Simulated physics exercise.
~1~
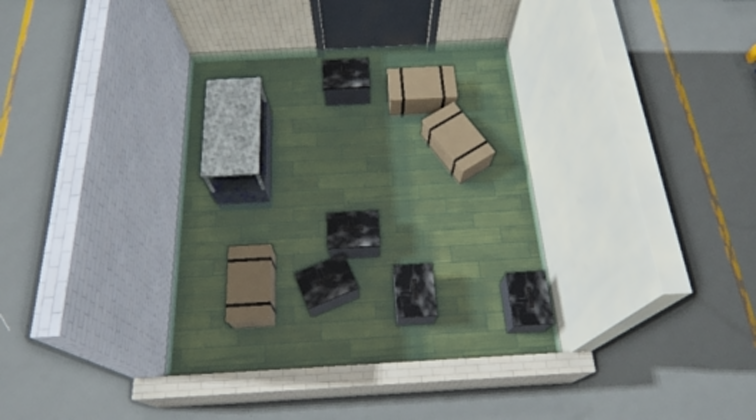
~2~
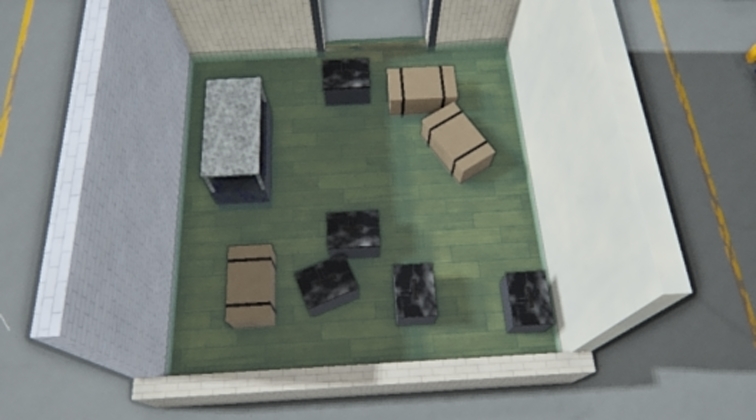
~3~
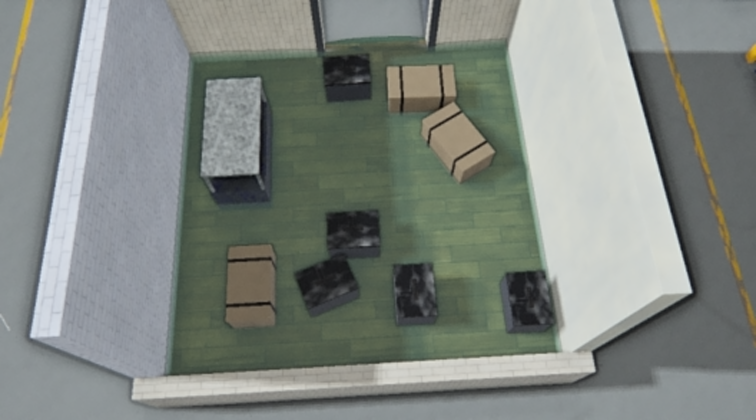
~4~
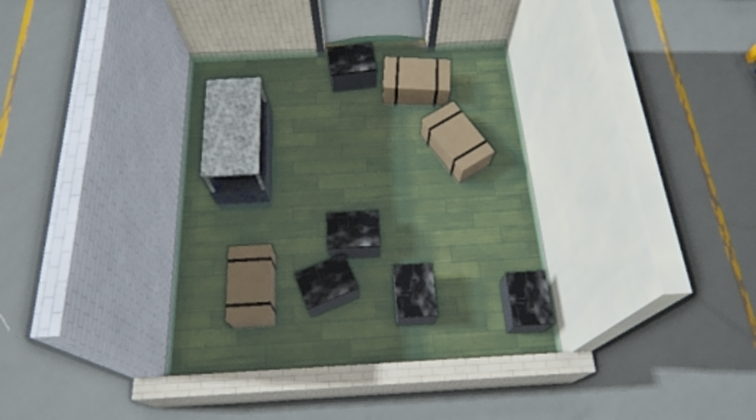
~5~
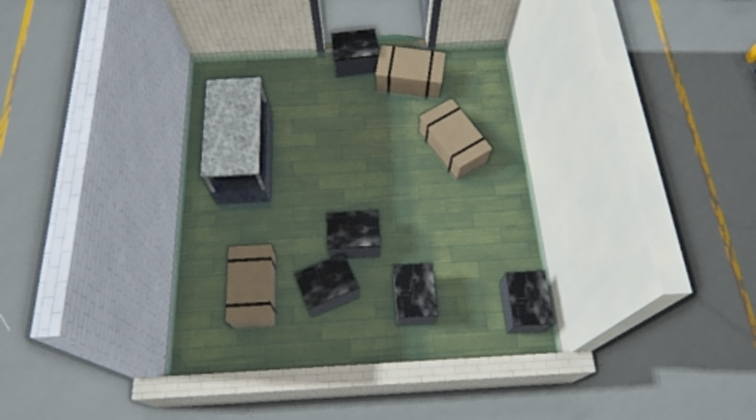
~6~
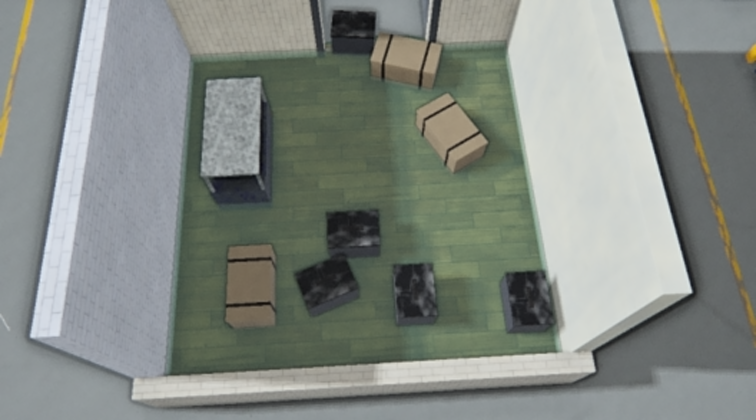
Flooded room with crates and dark boxes, its back door opening, then one box and two nearby crates drifting toward the doorway.
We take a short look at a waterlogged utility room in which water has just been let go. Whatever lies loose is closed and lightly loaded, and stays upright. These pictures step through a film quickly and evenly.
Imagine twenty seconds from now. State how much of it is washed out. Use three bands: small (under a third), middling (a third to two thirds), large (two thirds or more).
Middling.
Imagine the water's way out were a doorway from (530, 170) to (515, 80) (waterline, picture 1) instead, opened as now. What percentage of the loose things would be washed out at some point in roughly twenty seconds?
Share: Near 80 %.
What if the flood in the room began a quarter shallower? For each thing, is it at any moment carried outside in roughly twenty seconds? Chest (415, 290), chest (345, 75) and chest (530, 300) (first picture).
Item by item: Retained, exits and retained.
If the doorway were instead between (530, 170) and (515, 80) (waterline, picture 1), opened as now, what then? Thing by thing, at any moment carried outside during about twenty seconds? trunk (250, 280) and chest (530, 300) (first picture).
In sequence, the two end up trapped and carried off.
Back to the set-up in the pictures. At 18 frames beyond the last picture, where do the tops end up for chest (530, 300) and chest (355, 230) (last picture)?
About (525, 266) and (366, 136).
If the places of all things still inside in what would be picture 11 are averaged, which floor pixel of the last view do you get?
Mean floor position: Approx. (389, 239) px, last view.
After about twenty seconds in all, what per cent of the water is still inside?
42 %.
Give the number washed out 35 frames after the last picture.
The number works out to 4.
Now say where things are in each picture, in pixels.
A chest at (346, 73), afloat; a trunk at (422, 83) floats; 0 of 8 have shifted, in the first frame.
A chest at (346, 73) floats; a trunk at (422, 83), afloat; 0 of 8 have shifted, in the second frame.
A chest at (347, 69), afloat, close to its start; a trunk at (421, 81), afloat, close to its start; 1 of 8 have shifted, in the third frame.
A chest at (352, 58), afloat, close to its start; a trunk at (417, 73), afloat, close to its start; 2 of 8 have shifted, in the fourth frame.
A chest at (355, 44) floats, a stride from its start; a trunk at (411, 64), afloat, a stride from its start; 3 of 8 have shifted, in the fifth frame.
A chest at (353, 23) floats, a stride from its start; a trunk at (407, 52) floats, a stride from its start; 3 of 8 have shifted, in the sixth frame.
A moment on, 2 of 8 are out; 6 afloat.
Next, 3 of 8 are out; 5 afloat.
Later, 4 of 8 are out; 4 afloat.
In the end, 4 of 8 are out; 3 afloat.
